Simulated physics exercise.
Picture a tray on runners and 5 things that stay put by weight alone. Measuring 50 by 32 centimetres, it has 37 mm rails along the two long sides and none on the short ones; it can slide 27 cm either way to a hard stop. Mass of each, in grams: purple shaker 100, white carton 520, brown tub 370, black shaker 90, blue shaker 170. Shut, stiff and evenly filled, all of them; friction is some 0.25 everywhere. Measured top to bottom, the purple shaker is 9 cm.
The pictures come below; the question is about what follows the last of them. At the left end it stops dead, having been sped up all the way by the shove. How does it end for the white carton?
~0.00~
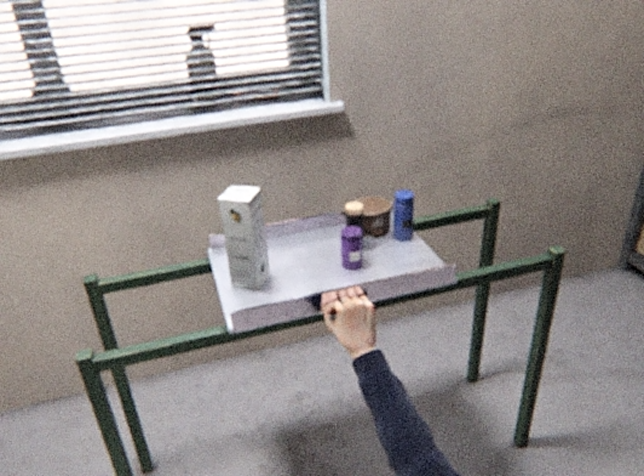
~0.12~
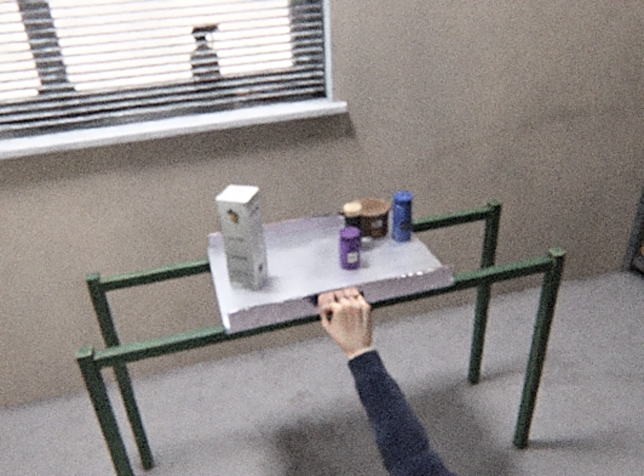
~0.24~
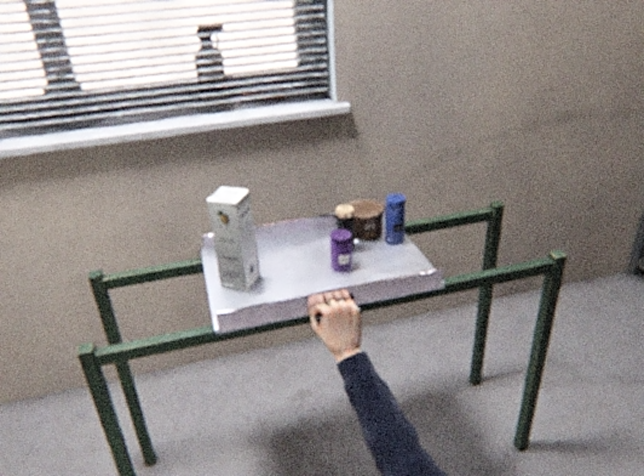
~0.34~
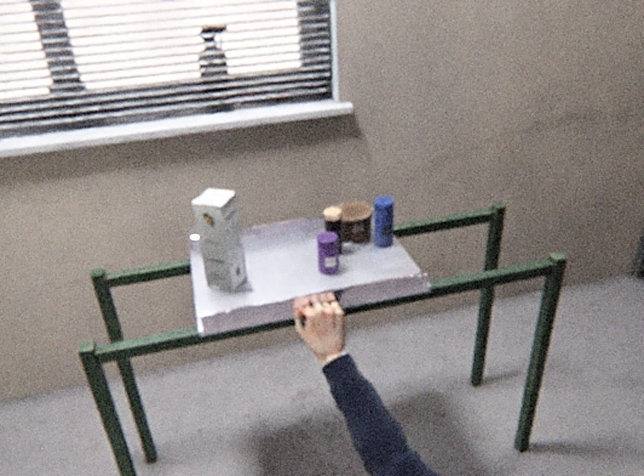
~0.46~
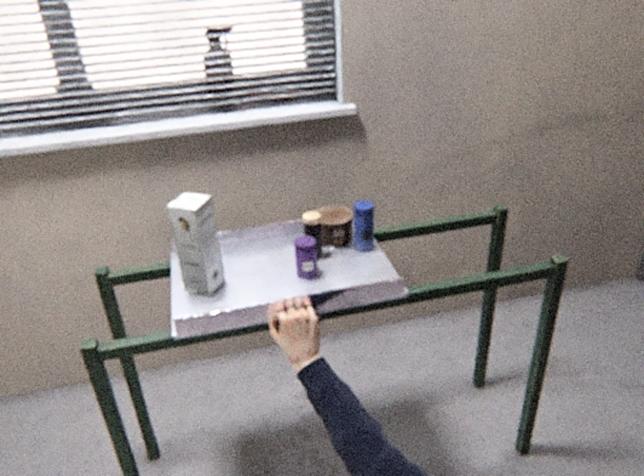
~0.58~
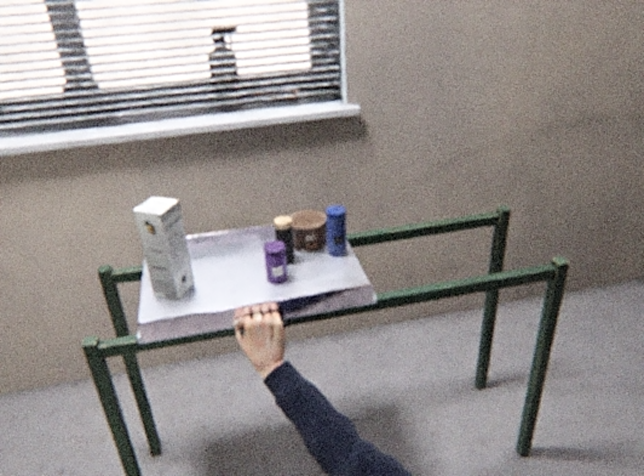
Down.
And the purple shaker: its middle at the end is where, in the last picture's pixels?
Roughly pixel (184, 277).
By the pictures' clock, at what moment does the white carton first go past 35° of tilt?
Time: Approximately 1.0 s.
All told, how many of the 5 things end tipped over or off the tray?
My answer is 1.
Around 0.78 s, tray 27 cm left; white carton shifted 6 cm near (99, 258); black shaker shifted 6 cm; blue shaker shifted 6 cm.
Around 0.88 s, tray 27 cm left; white carton now off the tray; blue shaker shifted 10 cm; purple shaker shifted 10 cm.
Around 1.08 s, tray 27 cm left; blue shaker shifted 12 cm; black shaker shifted 12 cm; purple shaker shifted 12 cm.
Finally (1.5 s), off the tray and tipped over, white carton; not toppled but over 5 cm from the start, purple shaker, brown tub, black shaker and blue shaker.
